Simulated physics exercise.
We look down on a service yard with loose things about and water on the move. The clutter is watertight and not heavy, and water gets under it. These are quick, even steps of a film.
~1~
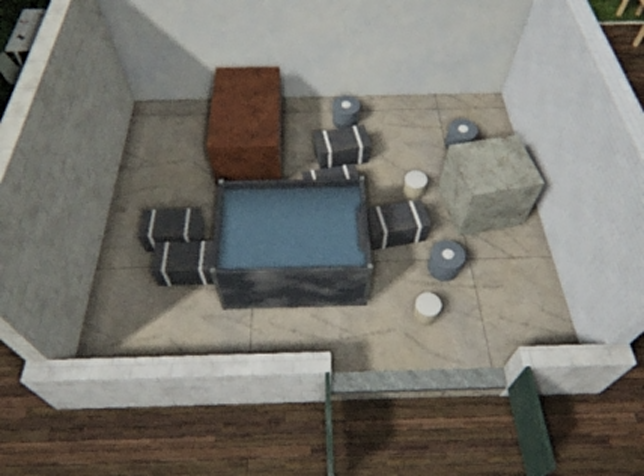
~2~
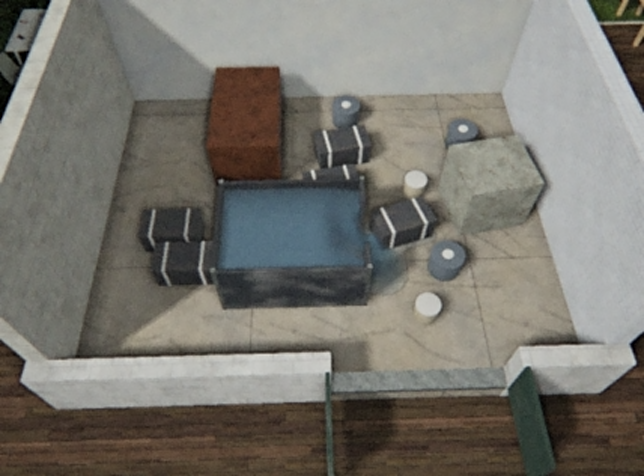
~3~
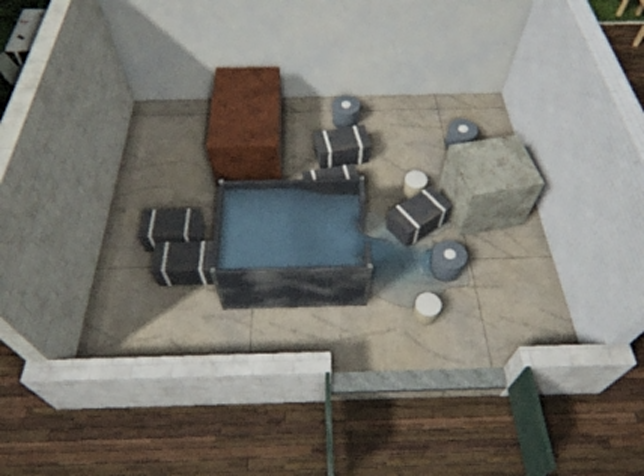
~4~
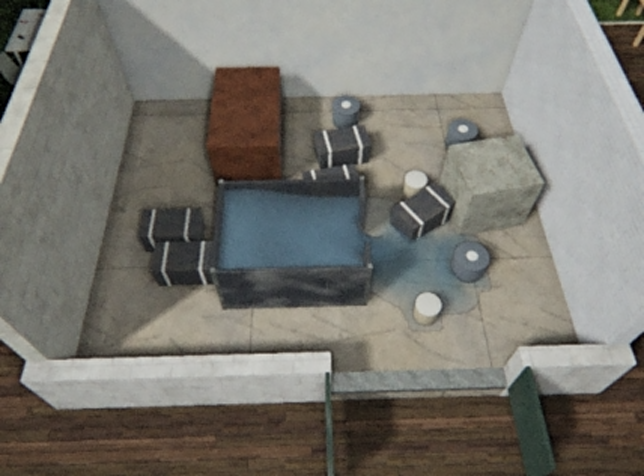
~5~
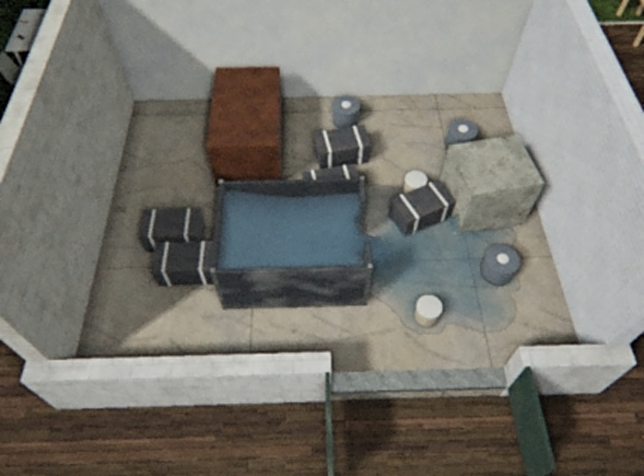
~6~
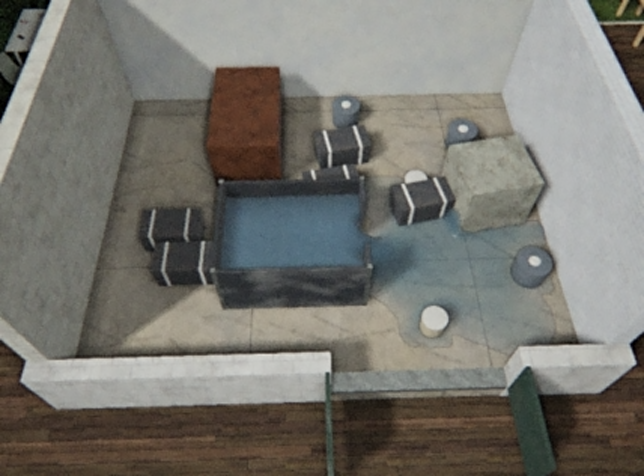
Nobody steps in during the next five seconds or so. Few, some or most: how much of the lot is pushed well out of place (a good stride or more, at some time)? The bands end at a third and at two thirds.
It is one to two thirds.
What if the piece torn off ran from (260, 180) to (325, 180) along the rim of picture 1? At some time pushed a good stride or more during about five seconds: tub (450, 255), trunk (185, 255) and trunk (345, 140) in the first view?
In turn: Under that, pushed that far, swept aside.
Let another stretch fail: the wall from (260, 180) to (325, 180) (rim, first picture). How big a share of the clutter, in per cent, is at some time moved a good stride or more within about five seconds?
Near 60 in a hundred.
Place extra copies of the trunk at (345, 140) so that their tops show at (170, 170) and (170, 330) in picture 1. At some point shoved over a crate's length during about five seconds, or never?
In turn: Short of that, less than that.
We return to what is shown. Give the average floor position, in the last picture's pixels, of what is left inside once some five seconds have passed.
At about (314, 174).
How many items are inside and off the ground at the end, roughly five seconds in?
I count 0.
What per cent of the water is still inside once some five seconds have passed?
About 88 per cent.
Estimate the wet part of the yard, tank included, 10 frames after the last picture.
Close to 45 %.
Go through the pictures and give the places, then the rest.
The first picture shows a tub at (448, 254), on the bottom; a trunk at (399, 217), on the bottom; 0 of 10 have shifted.
The second picture shows a tub at (448, 254), on the bottom; a trunk at (404, 215), on the bottom, close to its start; 1 of 10 have shifted.
The third picture shows a tub at (450, 254) rests on the ground; a trunk at (421, 208) rests on the ground, a stride from its start; 1 of 10 have shifted.
The fourth picture shows a tub at (472, 256) rests on the ground, a stride from its start; a trunk at (425, 205), on the bottom, a stride from its start; 2 of 10 have shifted.
The fifth picture shows a tub at (503, 259), on the bottom, a stride from its start; a trunk at (424, 200) rests on the ground, a stride from its start; 2 of 10 have shifted.
The sixth picture shows a tub at (535, 261), on the bottom, a stride from its start; a trunk at (424, 193), afloat, a stride from its start; 3 of 10 have shifted.
A moment on, 3 of 10 are well off their spots; 1 afloat.
Next, 4 of 10 are well off their spots; 1 afloat.
Later, 4 of 10 are well off their spots; 2 afloat.
In the end, 4 of 10 are well off their spots, and 4 have been at some point; 0 afloat.
